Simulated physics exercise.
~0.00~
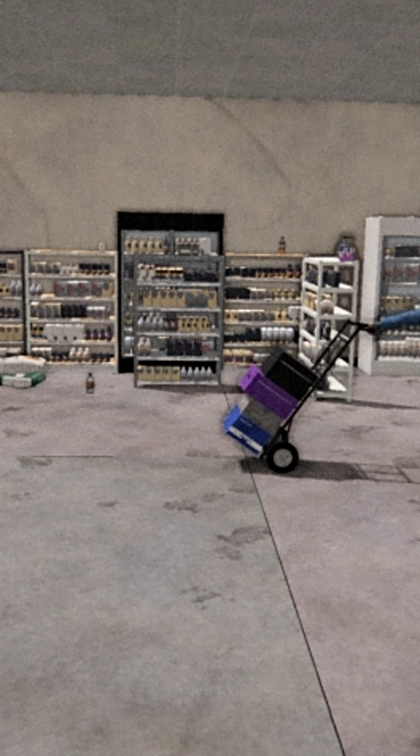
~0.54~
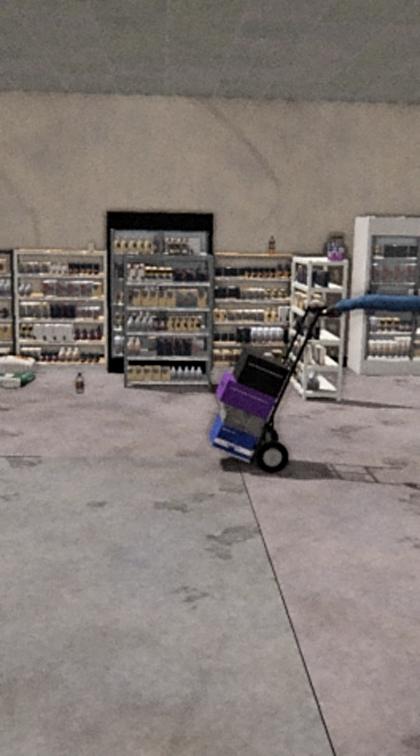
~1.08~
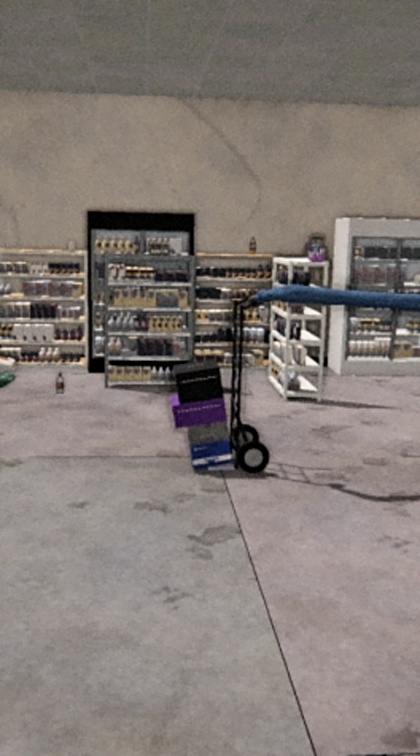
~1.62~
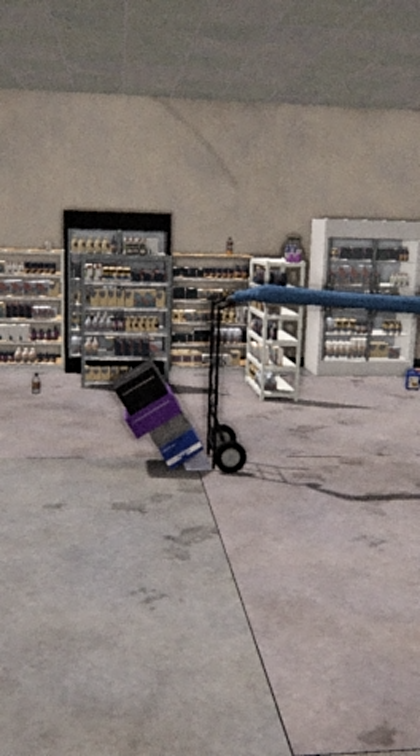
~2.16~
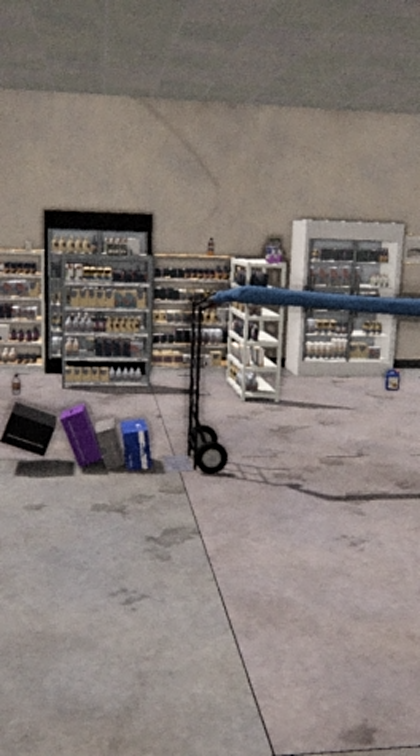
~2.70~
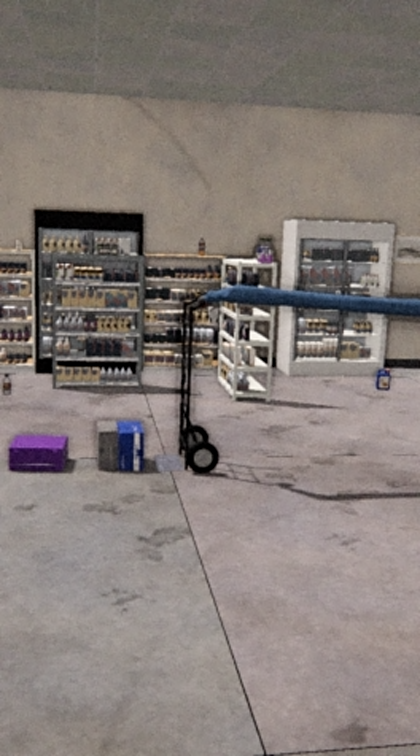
In a concrete-floored room lined with shelves of bottles, a blue arm swung a leaning hand truck upright, and its stack of black, purple, grey and blue boxes toppled off to the left, leaving the grey and blue ones side by side near the wheels.
